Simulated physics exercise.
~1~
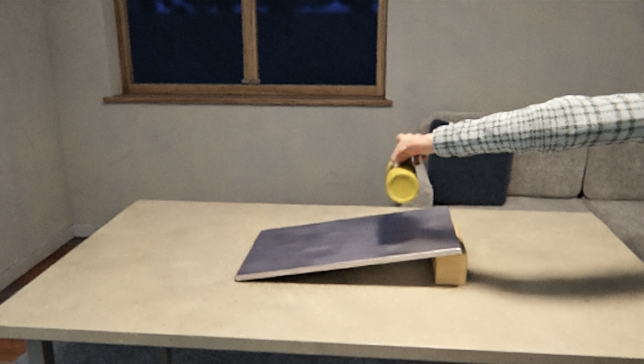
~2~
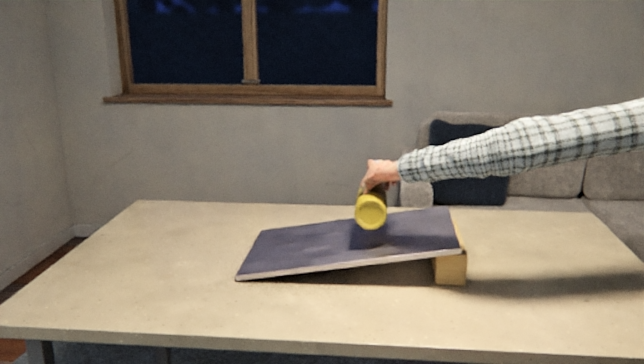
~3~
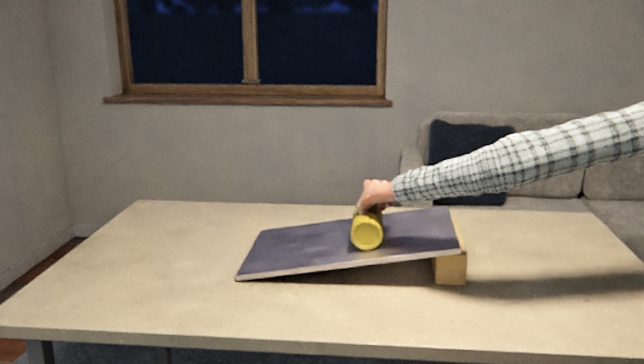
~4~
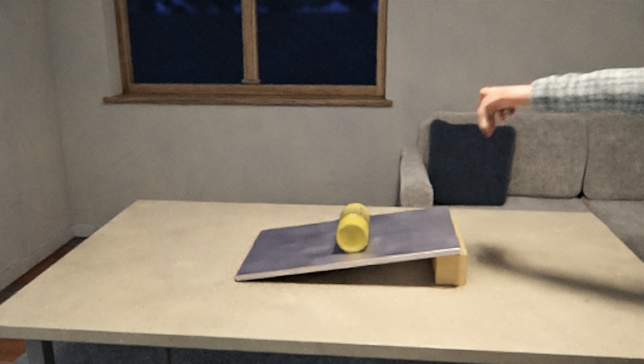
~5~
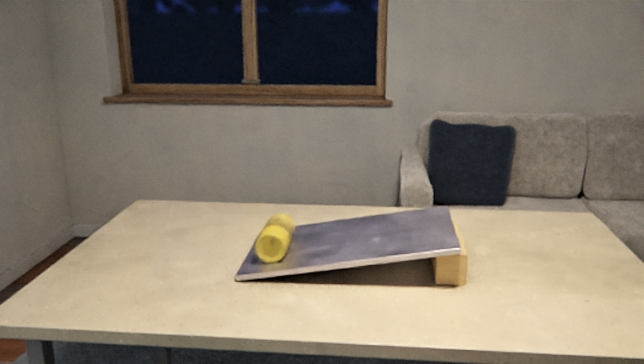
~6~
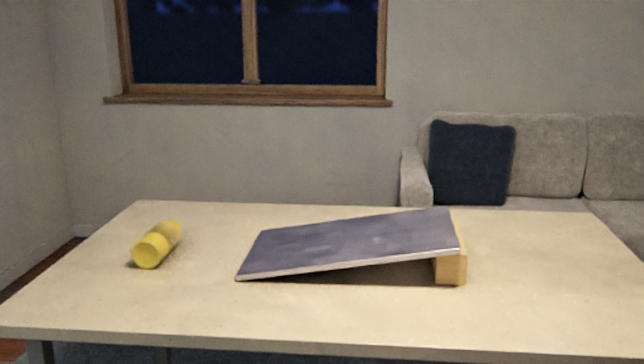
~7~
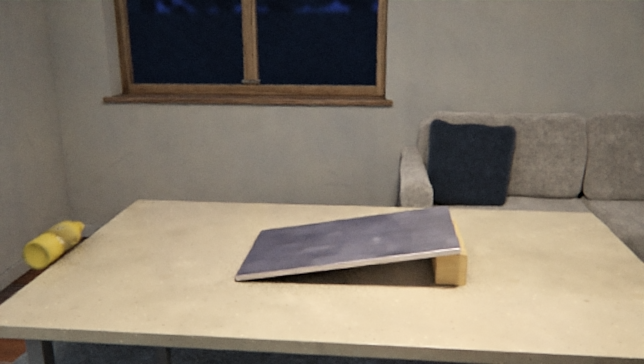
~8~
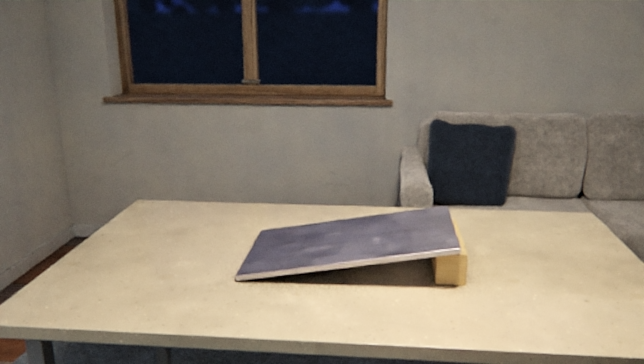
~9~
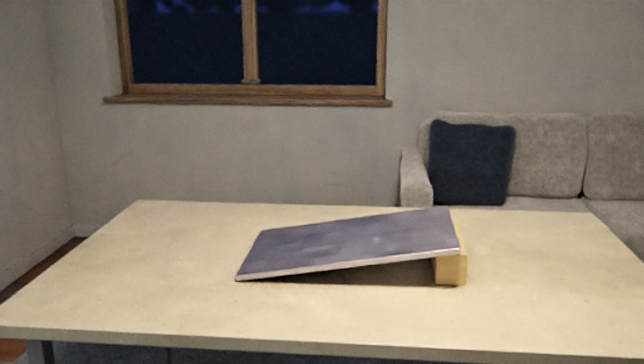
Yellow bottle set sideways on a sloping board by a hand, rolling down leftward, crossing the table and dropping out of view.
